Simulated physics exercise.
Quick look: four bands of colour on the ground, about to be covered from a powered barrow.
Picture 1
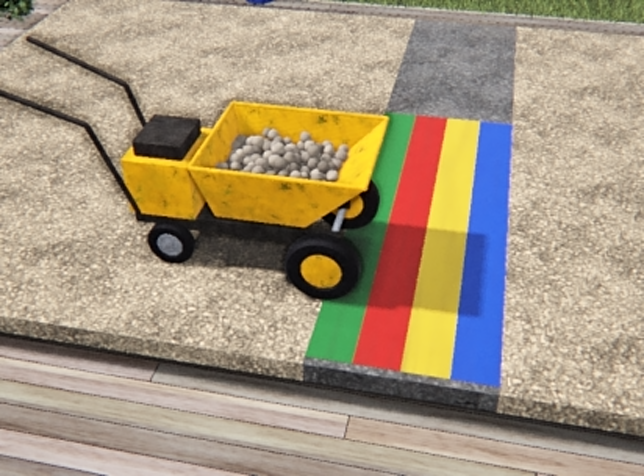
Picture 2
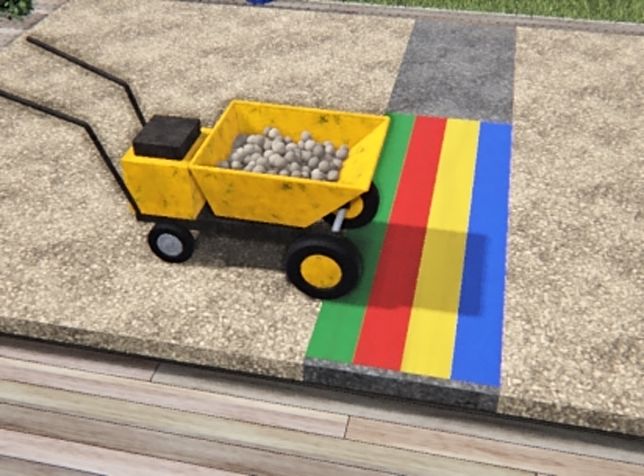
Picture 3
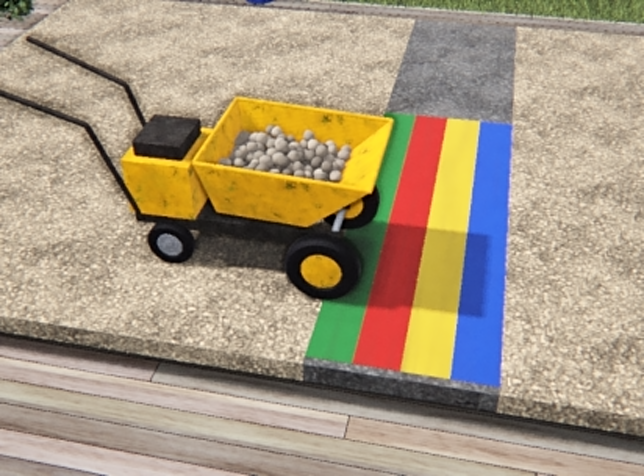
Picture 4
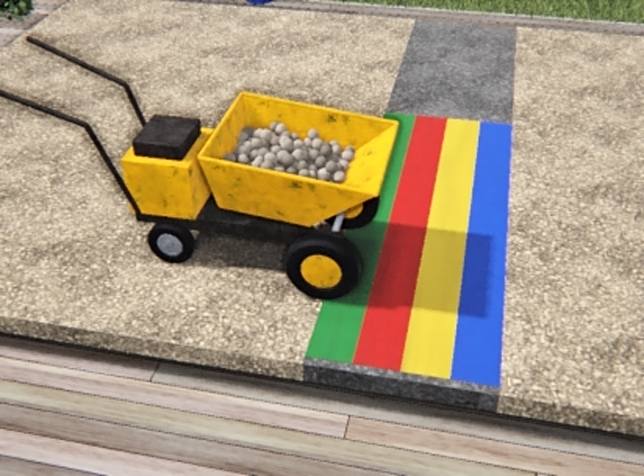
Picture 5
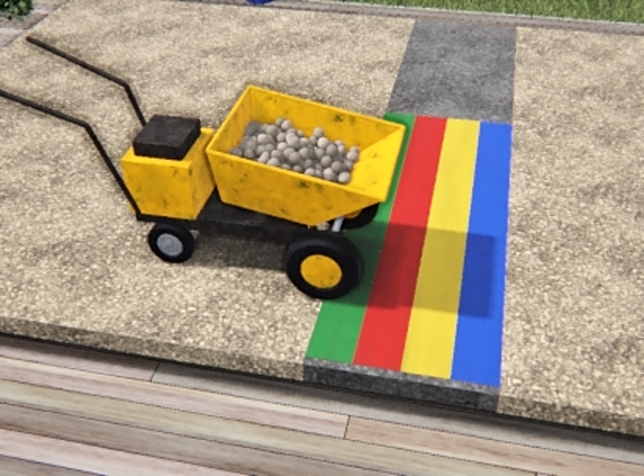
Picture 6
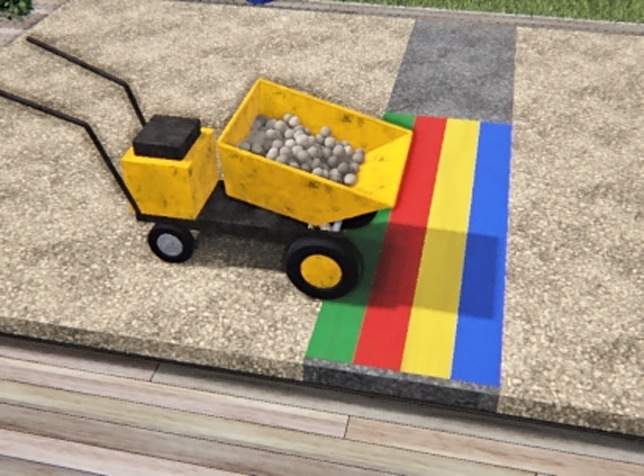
The footage shows a yellow powered barrow loaded with rounded pebbles standing beside green, red, yellow and blue strips on the ground. Its skip gradually tilts forward to the right, the rear rising while the wheels stay in place.
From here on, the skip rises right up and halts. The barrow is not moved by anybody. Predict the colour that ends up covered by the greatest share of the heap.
I would say blue.
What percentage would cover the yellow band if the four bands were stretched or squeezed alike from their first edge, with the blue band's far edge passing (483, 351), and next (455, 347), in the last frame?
I'd say about 10 % for the first and about 0 % for the second.
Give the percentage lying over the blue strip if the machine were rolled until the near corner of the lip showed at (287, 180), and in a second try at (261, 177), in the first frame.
10 % and 10 %.
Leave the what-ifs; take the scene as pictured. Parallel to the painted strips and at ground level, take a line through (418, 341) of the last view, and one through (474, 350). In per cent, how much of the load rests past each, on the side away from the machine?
Around 90 percent for the first and 50 percent for the second.
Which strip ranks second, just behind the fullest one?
The yellow one.
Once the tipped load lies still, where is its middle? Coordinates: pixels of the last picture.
The centre ends up roughly at (486, 277).
Shortly afterwards, skip tipped steeply; the whole lot in the skip.
Next, skip tipped steeply; the bulk in the skip; a little over the yellow strip; a little over the blue strip; only a few off the paint.
Some moments later, skip tipped right over; a little in the skip; near a quarter over the yellow strip; near a third over the blue strip; near a quarter off the paint.
In the end, skip tipped right over; a little in the skip; none at all over the green strip; none at all over the red strip; near a quarter over the yellow strip; near a third over the blue strip; near a quarter off the paint.
